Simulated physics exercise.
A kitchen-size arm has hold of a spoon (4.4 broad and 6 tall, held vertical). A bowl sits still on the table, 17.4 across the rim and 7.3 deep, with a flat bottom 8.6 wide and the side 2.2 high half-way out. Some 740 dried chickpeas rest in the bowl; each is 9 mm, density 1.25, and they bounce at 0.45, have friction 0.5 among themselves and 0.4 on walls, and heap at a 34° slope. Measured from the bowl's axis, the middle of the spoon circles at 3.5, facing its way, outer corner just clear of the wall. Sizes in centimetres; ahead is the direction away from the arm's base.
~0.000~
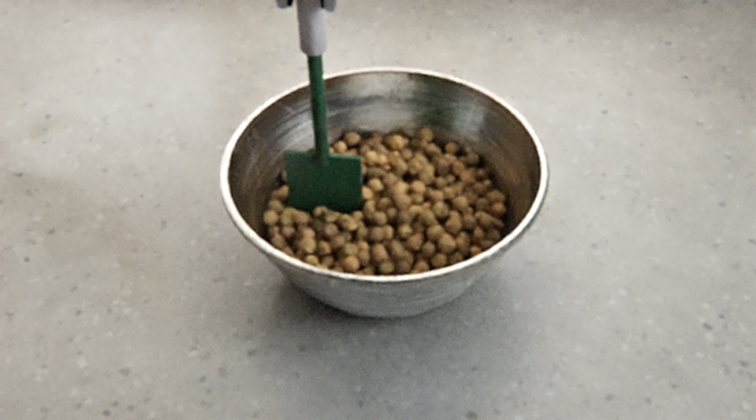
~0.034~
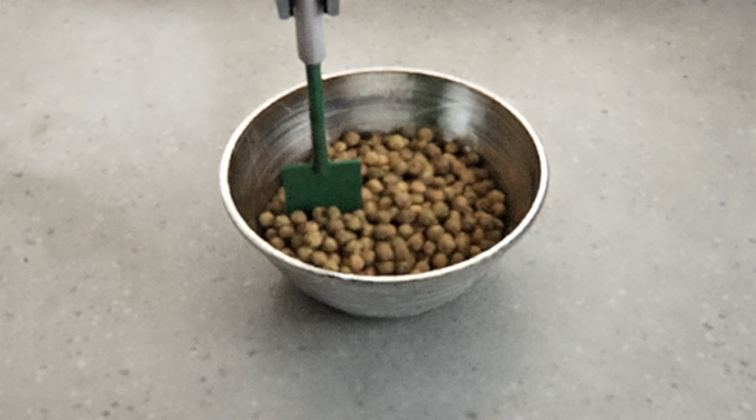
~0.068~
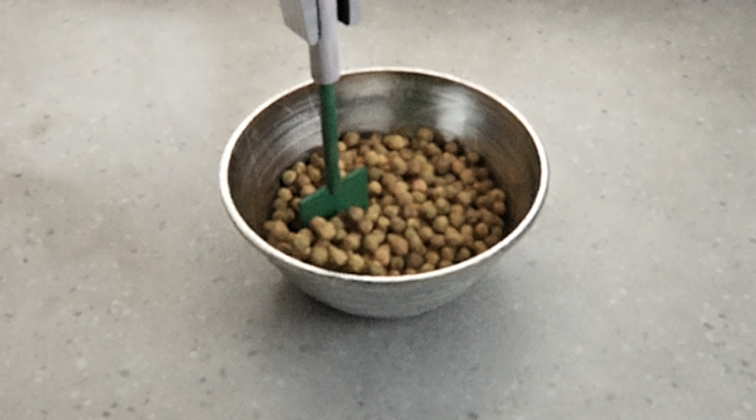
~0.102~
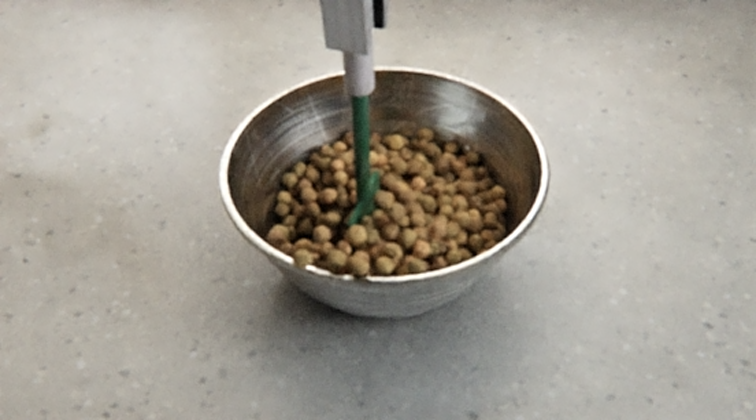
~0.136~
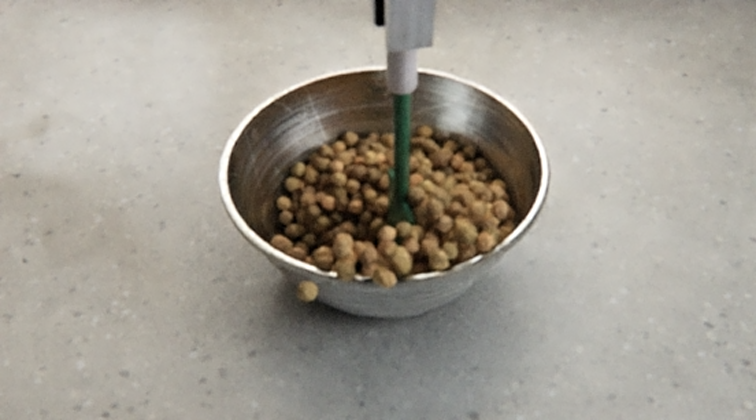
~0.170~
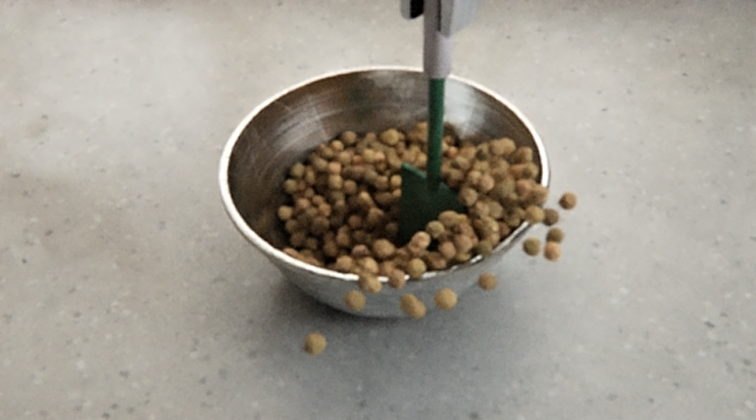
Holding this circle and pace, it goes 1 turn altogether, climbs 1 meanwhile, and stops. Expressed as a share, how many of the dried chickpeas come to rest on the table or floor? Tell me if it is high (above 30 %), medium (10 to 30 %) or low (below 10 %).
It is medium, 10 to 30 %.
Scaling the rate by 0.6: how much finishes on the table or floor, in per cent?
Estimated share: Near 5 per cent.
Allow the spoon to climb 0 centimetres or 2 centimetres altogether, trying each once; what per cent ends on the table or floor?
Near 25 in a hundred, then 20 in a hundred.
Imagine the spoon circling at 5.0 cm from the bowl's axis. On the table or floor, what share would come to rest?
Then about 0 per cent.
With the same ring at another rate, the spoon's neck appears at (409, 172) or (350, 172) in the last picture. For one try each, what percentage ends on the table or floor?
Roughly 10 per cent on the first try and 0 per cent on the second.
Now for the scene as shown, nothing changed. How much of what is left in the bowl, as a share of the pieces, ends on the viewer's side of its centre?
Near 60 per cent of what stays in the bowl.
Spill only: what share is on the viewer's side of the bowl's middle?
I'd estimate some 30 per cent.
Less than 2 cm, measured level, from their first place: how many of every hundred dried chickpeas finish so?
About 15 per cent.
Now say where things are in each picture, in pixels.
The spoon neck at (321, 134), 0° round; upper third of the load around (392, 210), from x 270 to 500, top at y 135; 740 in the bowl, in the first picture.
The spoon neck at (319, 142), 14° round; upper third of the load around (389, 216), from x 265 to 500, top at y 135, in the second picture.
The spoon neck at (332, 163), 47° round; upper third of the load around (390, 229), from x 270 to 500, top at y 135, in the third picture.
The spoon neck at (363, 175), 80° round; upper third of the load around (404, 236), from x 275 to 500, top at y 135; 739 in the bowl, 1 in flight or on the tool, in the fourth picture.
The spoon neck at (402, 174), 113° round; upper third of the load around (437, 227), from x 280 to 505, top at y 135; 735 in the bowl, 5 in flight or on the tool, in the fifth picture.
The spoon neck at (434, 159), 146° round; upper third of the load around (468, 201), from x 285 to 570, top at y 130; 724 in the bowl, 16 in flight or on the tool, in the sixth picture.
After 0.25 s, 224° round, highest piece 11 above the table; 680 in the bowl, 6 on the table or floor, 54 in flight or on the tool.
After 0.33 s, 302° round, highest piece 11 above the table; 638 in the bowl, 41 on the table or floor, 61 in flight or on the tool.
After 0.57 s, 0° round, highest piece 7 above the table; 592 in the bowl, 146 on the table or floor, 2 in flight or on the tool.
After 1.27 s, 0° round, highest piece 7 above the table; 592 in the bowl, 148 on the table or floor.
In the end, 592 in the bowl, 148 on the table or floor. That is 20 % on the table or floor.
